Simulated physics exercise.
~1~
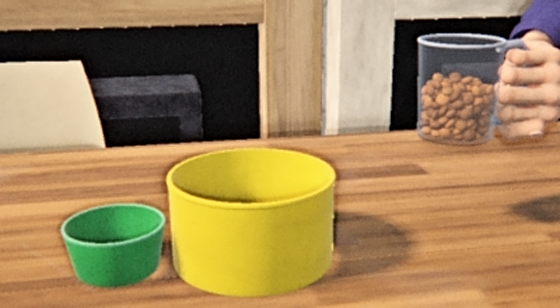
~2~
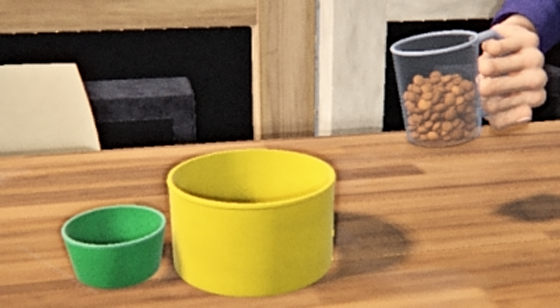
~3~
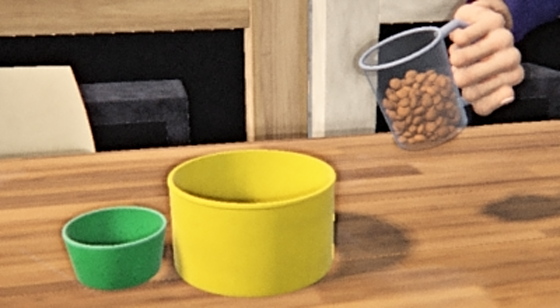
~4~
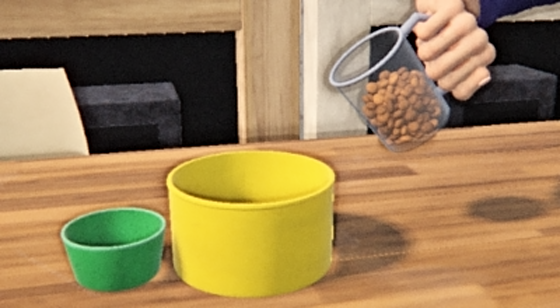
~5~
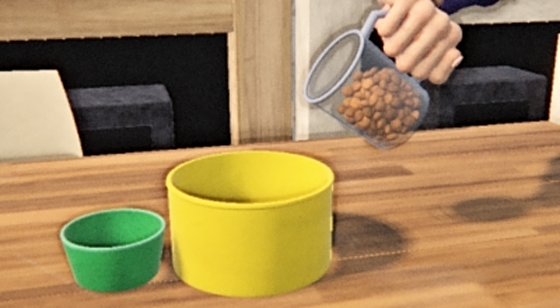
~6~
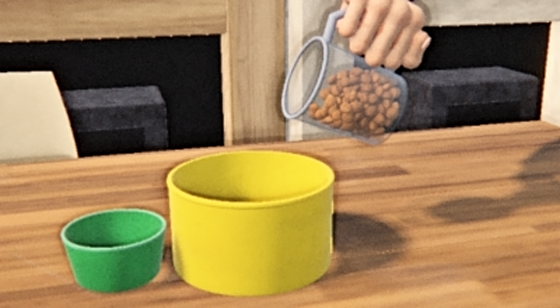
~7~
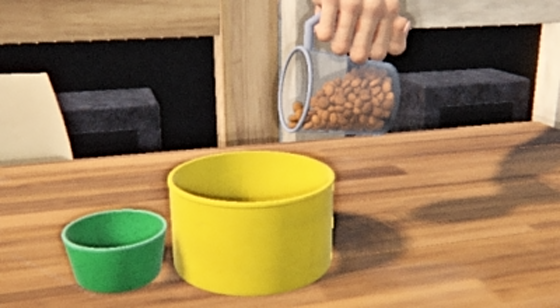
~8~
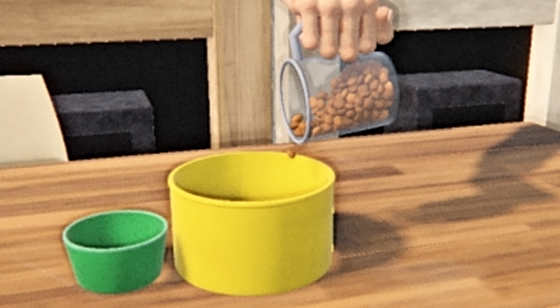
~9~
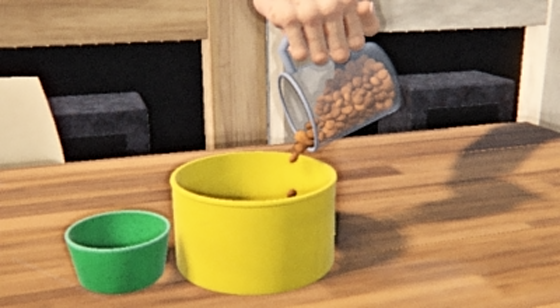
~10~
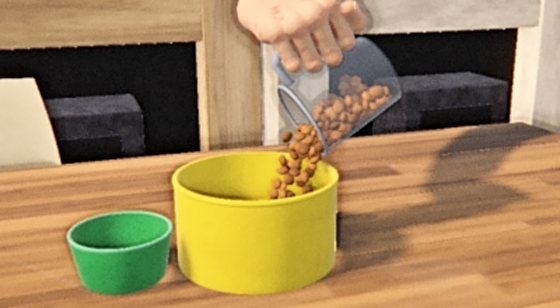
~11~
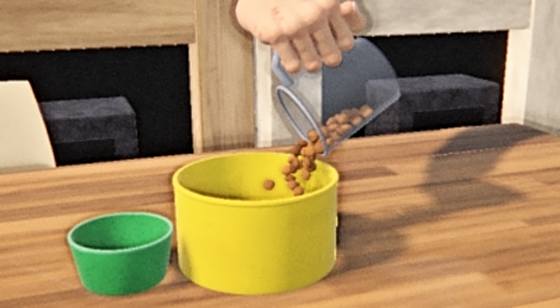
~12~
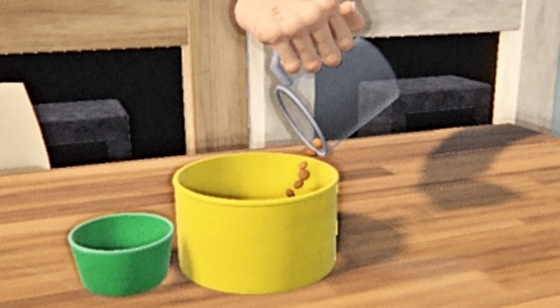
At first, a hand holds a clear cup of small brown kibble upright at the right, above a wooden table where a small green dish and a larger yellow pot stand. The hand carries the cup left toward the yellow pot, tipping it steadily as it goes. Once the cup lies on its side near the pot, the pieces slide to its rim and the first few drop out. The hand tips it further, and the kibble pours in a thick stream into the yellow pot. Finally the stream thins to a few falling pieces, leaving the tilted cup nearly empty and the green dish untouched.
